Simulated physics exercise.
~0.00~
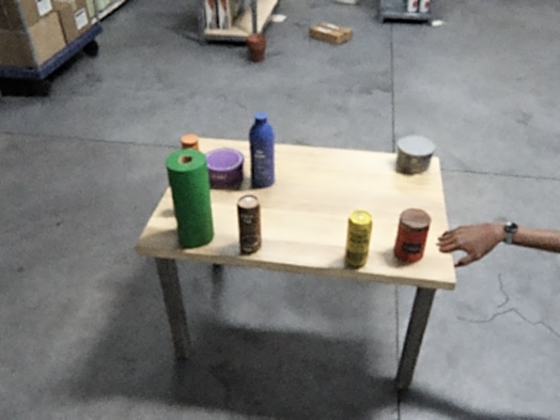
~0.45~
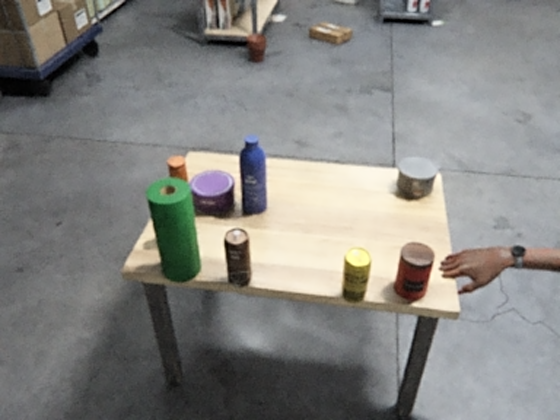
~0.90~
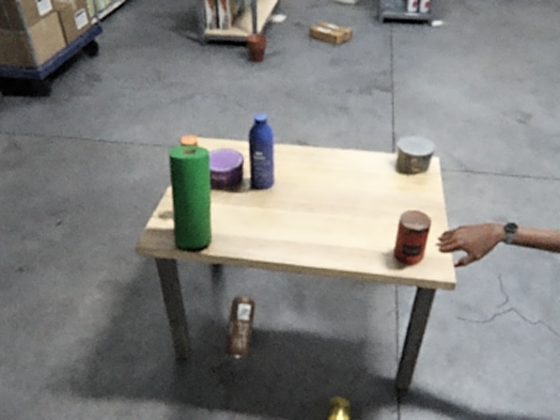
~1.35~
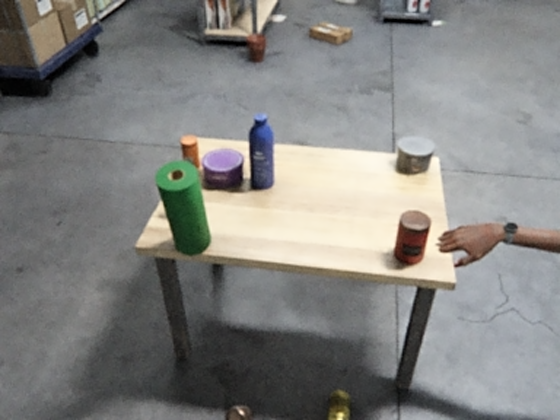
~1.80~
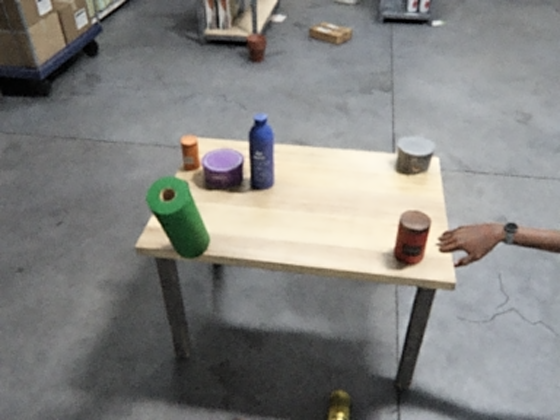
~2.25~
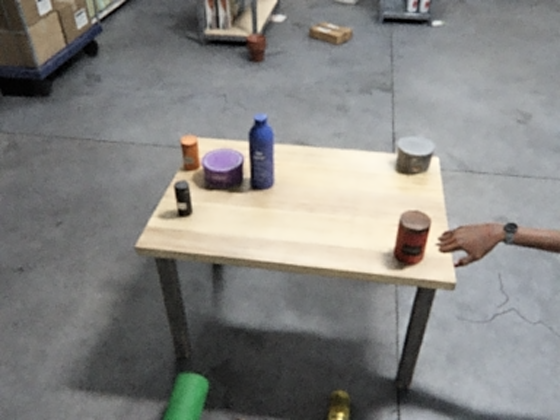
Small table sliding forward and jerking back, the brown and yellow cans dropping off its front edge, then the green roll toppling after them.
